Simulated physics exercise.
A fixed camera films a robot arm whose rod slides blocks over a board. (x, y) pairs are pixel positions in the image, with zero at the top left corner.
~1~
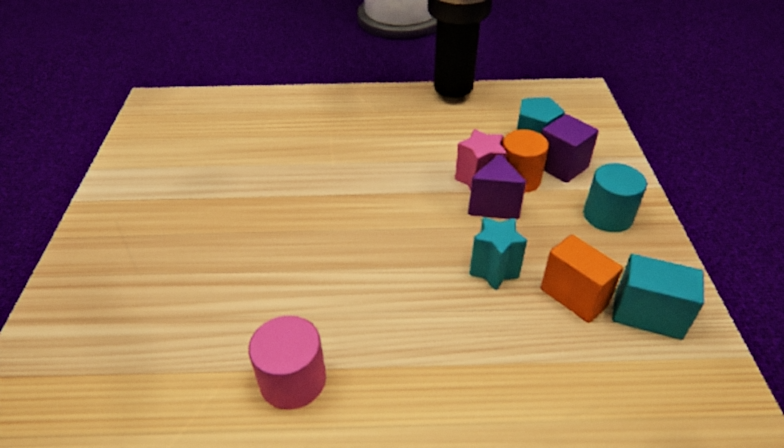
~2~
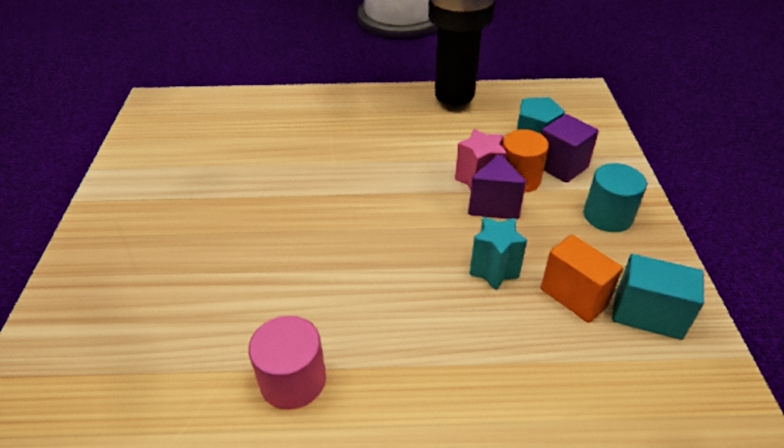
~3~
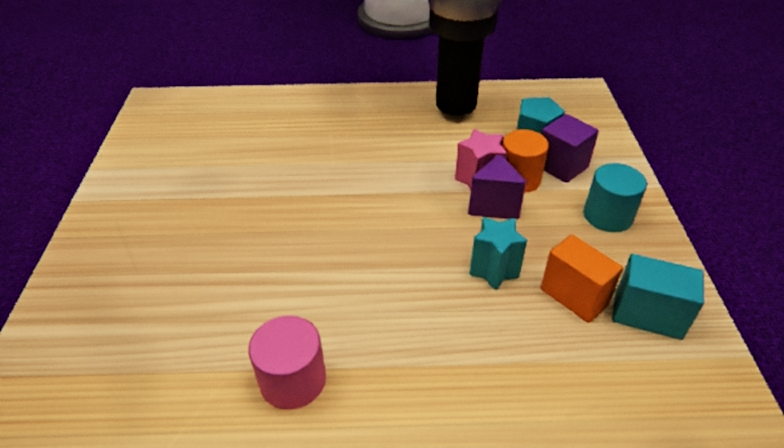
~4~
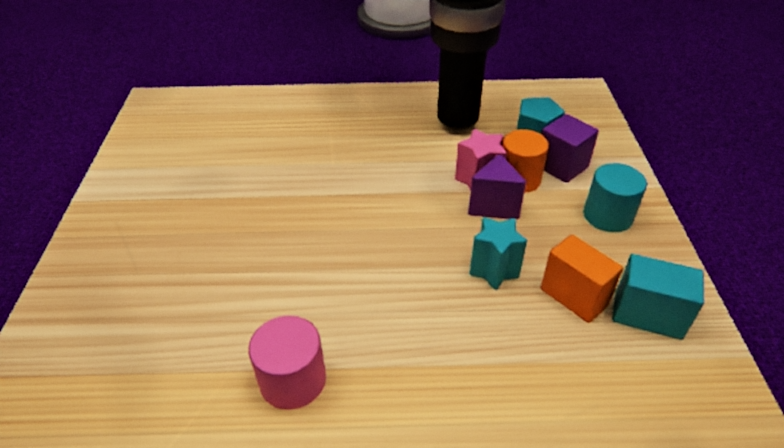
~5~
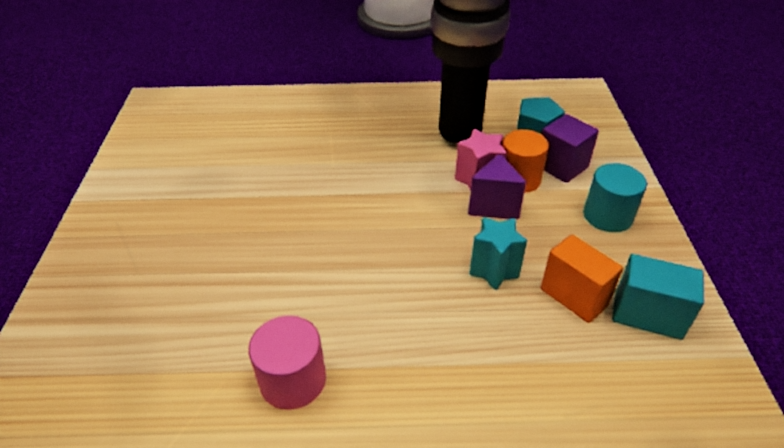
Wooden board holding scattered pink, purple, orange and teal blocks, with a black rod moving slightly forward toward the still pink star.
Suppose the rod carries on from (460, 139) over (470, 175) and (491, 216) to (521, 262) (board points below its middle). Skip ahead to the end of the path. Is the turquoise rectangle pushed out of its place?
Yes, that is how it ends up.
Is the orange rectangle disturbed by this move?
The block in question is displaced by the end.
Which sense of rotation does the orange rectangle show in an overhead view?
It goes round the way clock hands do.
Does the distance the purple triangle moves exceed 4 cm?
The answer is yes.
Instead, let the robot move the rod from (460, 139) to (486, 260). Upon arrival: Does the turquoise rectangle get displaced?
Answer: No.
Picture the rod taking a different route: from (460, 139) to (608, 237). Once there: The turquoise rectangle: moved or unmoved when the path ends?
Same place.
On the path given first. One third of the way, rod (471, 169); pink star block (506, 164), turned 35° anticlockwise; purple triangle (523, 192), turned 40° clockwise.
Two thirds of the way, rod (493, 208); pink star block (540, 195), turned 75° anticlockwise; purple triangle (555, 223), turned 25° clockwise; orange rectangle (594, 267).
At the end, rod (522, 254); pink star block (579, 226), turned 105° anticlockwise; purple triangle (615, 252); turquoise star block (499, 249), turned 40° clockwise; orange rectangle (618, 290), turned 50° clockwise; turquoise rectangle (687, 283).
